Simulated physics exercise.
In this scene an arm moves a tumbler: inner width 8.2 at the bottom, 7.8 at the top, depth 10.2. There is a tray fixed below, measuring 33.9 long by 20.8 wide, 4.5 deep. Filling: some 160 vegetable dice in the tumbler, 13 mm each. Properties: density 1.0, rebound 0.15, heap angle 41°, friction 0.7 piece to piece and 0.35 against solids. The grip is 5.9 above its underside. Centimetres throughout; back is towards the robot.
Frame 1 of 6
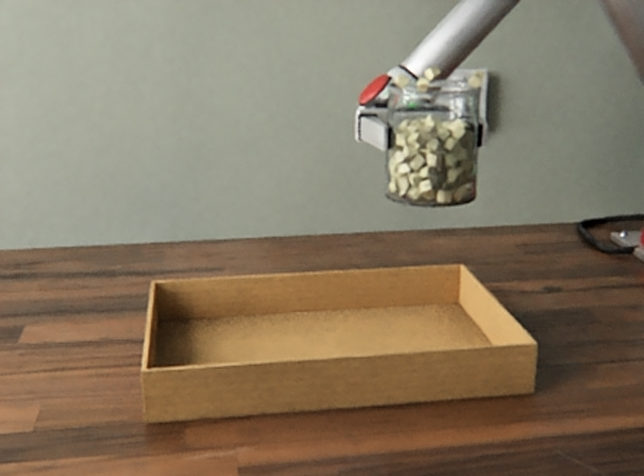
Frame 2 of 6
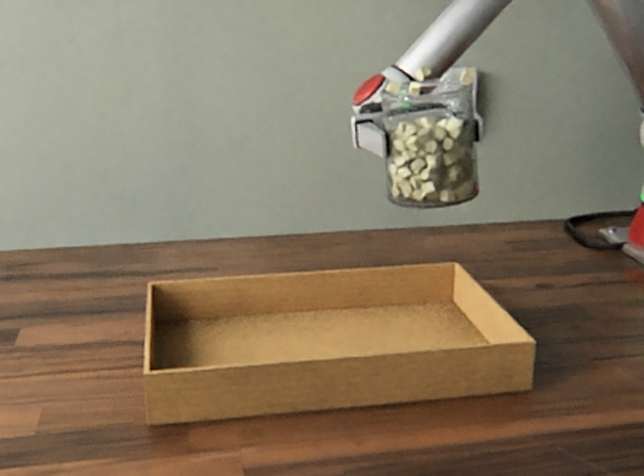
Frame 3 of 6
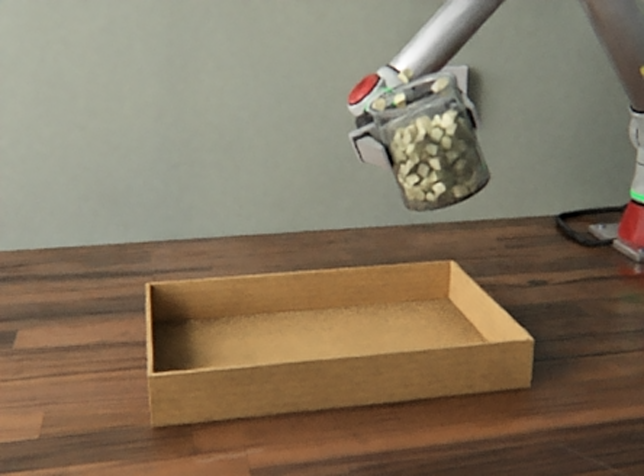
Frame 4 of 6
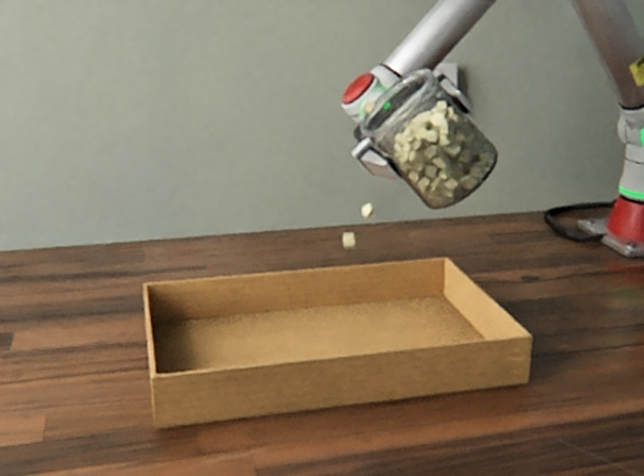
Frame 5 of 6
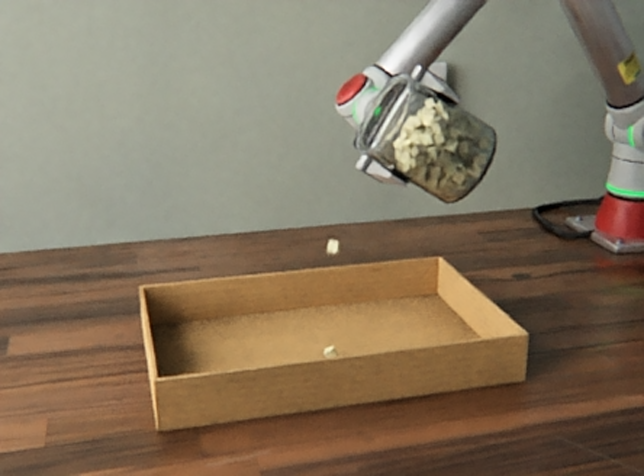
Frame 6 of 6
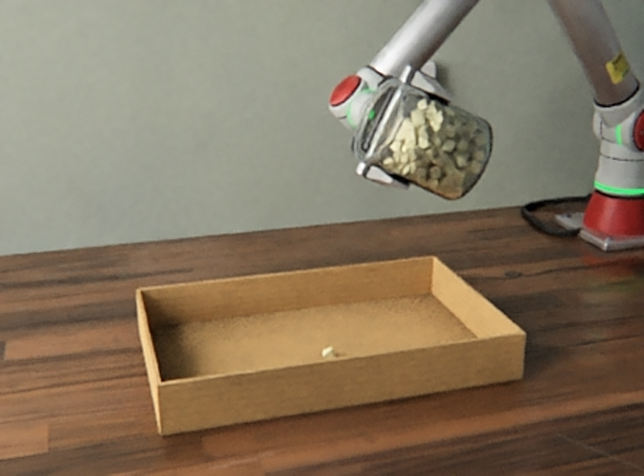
A robot arm tilts a clear tumbler of pale dice, dropping a few into a tray.
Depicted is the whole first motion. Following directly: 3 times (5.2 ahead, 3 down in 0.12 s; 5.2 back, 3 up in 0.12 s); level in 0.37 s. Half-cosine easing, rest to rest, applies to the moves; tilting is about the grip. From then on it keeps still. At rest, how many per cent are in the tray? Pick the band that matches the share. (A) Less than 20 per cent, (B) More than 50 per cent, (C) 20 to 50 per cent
A.
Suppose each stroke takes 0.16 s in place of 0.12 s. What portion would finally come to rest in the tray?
Then roughly 5 percent.
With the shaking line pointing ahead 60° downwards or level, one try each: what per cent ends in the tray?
You'd get about 5 per cent with the first setting and about 40 per cent with the second.
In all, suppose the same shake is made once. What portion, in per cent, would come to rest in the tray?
10 per cent.
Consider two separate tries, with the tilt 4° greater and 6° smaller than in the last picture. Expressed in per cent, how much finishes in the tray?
Roughly 15 and 5 percent.
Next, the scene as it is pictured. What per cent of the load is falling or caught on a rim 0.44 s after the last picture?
Reading at that time: Some 3 per cent.
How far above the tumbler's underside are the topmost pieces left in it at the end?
Roughly 9.0 cm.
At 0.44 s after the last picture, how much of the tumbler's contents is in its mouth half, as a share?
Around 40 per cent of it.
Then, 0.44 s on, tilted 64° forward, highest piece 23 above the table; 140 in the tumbler, 12 in the tray, 4 in flight or on a rim.
Then, 0.87 s on, tilted 41° forward, highest piece 24 above the table; 136 in the tumbler, 20 in the tray.
Then, 1.29 s on, level, highest piece 25 above the table; 136 in the tumbler, 20 in the tray.
Then, 2.34 s on, level, highest piece 25 above the table; 136 in the tumbler, 20 in the tray.
In the end, 136 in the tumbler, 20 in the tray. That is 13 % in the tray.
